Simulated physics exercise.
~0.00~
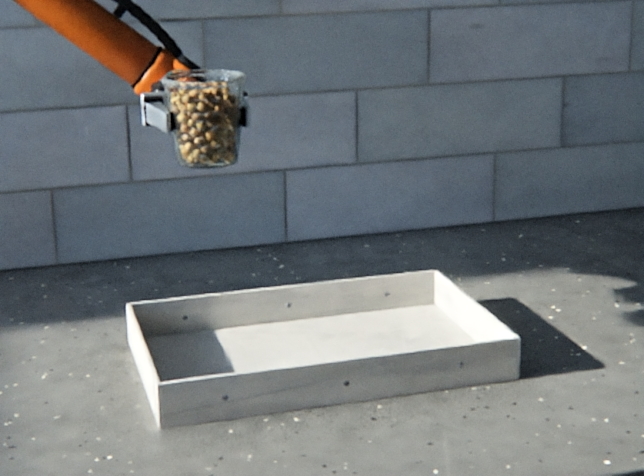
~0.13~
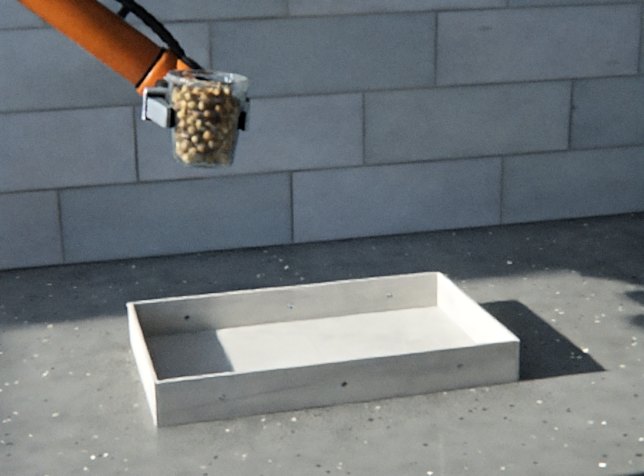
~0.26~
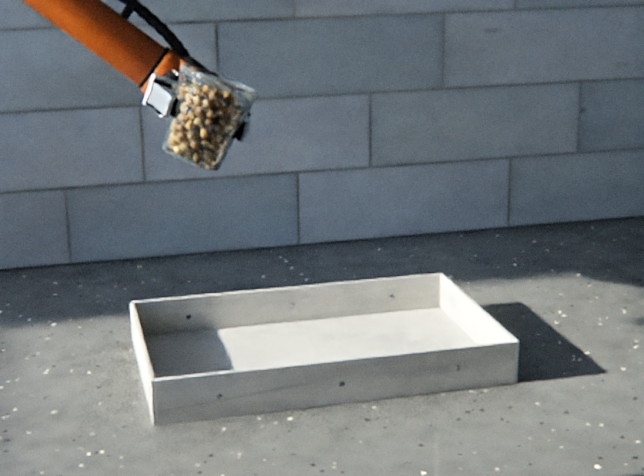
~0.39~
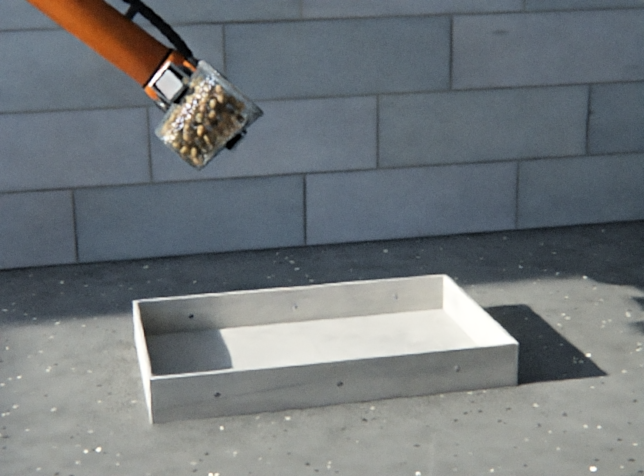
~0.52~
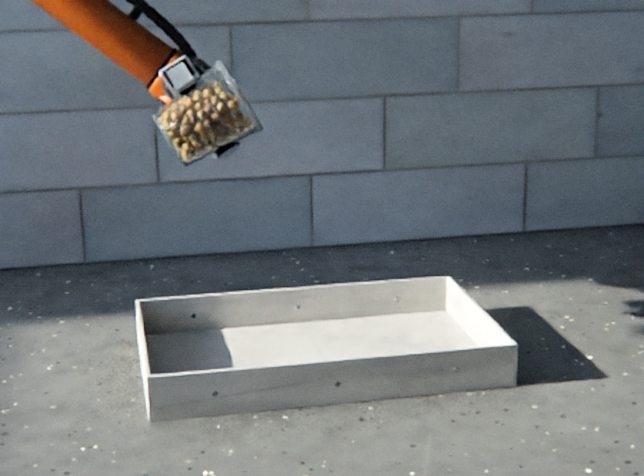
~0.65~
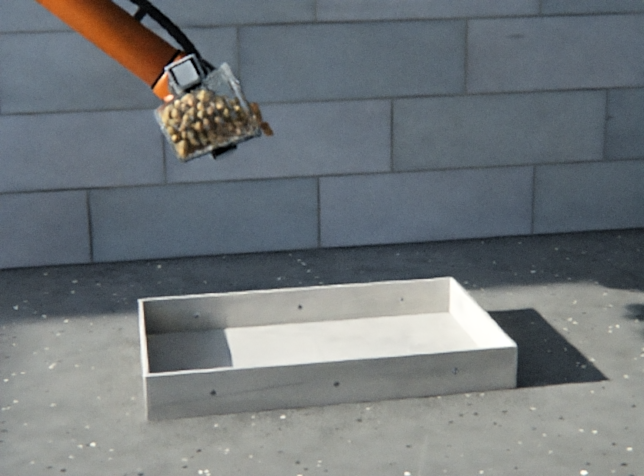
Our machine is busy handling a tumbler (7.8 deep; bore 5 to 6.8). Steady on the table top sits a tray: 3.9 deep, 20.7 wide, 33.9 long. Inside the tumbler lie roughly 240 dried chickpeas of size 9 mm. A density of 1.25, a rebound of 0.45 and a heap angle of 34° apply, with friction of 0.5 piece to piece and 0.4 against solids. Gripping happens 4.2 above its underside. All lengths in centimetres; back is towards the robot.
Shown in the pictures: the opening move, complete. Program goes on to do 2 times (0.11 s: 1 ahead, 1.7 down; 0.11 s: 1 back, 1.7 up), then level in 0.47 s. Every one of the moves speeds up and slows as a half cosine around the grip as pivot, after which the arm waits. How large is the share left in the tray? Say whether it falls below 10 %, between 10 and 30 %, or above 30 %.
It falls below 10 %.
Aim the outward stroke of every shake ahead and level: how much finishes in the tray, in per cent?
Roughly 20 percent of it.
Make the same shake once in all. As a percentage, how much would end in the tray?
5 per cent.
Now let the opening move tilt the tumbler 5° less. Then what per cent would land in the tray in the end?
Roughly 5 percent then.
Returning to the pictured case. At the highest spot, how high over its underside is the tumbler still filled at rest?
Roughly 8.0 centimetres.
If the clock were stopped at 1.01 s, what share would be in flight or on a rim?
0 %.
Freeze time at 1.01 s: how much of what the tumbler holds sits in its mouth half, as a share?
50 %.
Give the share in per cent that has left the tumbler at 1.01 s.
Roughly 5 percent is out.
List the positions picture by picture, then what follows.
In the first frame, tumbler middle at (206, 121), level; upper third of the load around (205, 99), from x 175 to 235, top at y 85; 237 in the tumbler.
In the second frame, tumbler middle at (206, 121), tilted 6° forward; upper third of the load around (207, 100), from x 175 to 235, top at y 90.
In the third frame, tumbler middle at (205, 121), tilted 23° forward; upper third of the load around (207, 99), from x 175 to 240, top at y 85.
In the fourth frame, tumbler middle at (204, 120), tilted 43° forward; upper third of the load around (208, 101), from x 165 to 240, top at y 80.
In the fifth frame, tumbler middle at (204, 119), tilted 60° forward; upper third of the load around (209, 103), from x 165 to 250, top at y 85.
In the sixth frame, tumbler middle at (205, 119), tilted 66° forward; upper third of the load around (208, 107), from x 165 to 270, top at y 95; 237 in the tumbler.
By 1.01 s, tilted 66° forward, highest piece 26 above the table; 226 in the tumbler, 10 in the tray, 1 in flight or on a rim.
By 1.38 s, tilted 22° forward, highest piece 28 above the table; 226 in the tumbler, 11 in the tray.
By 1.76 s, level, highest piece 29 above the table; 226 in the tumbler, 11 in the tray.
By 2.81 s, level, highest piece 29 above the table; 226 in the tumbler, 11 in the tray.
Final count, 226 in the tumbler, 11 in the tray. That is 5 % in the tray.
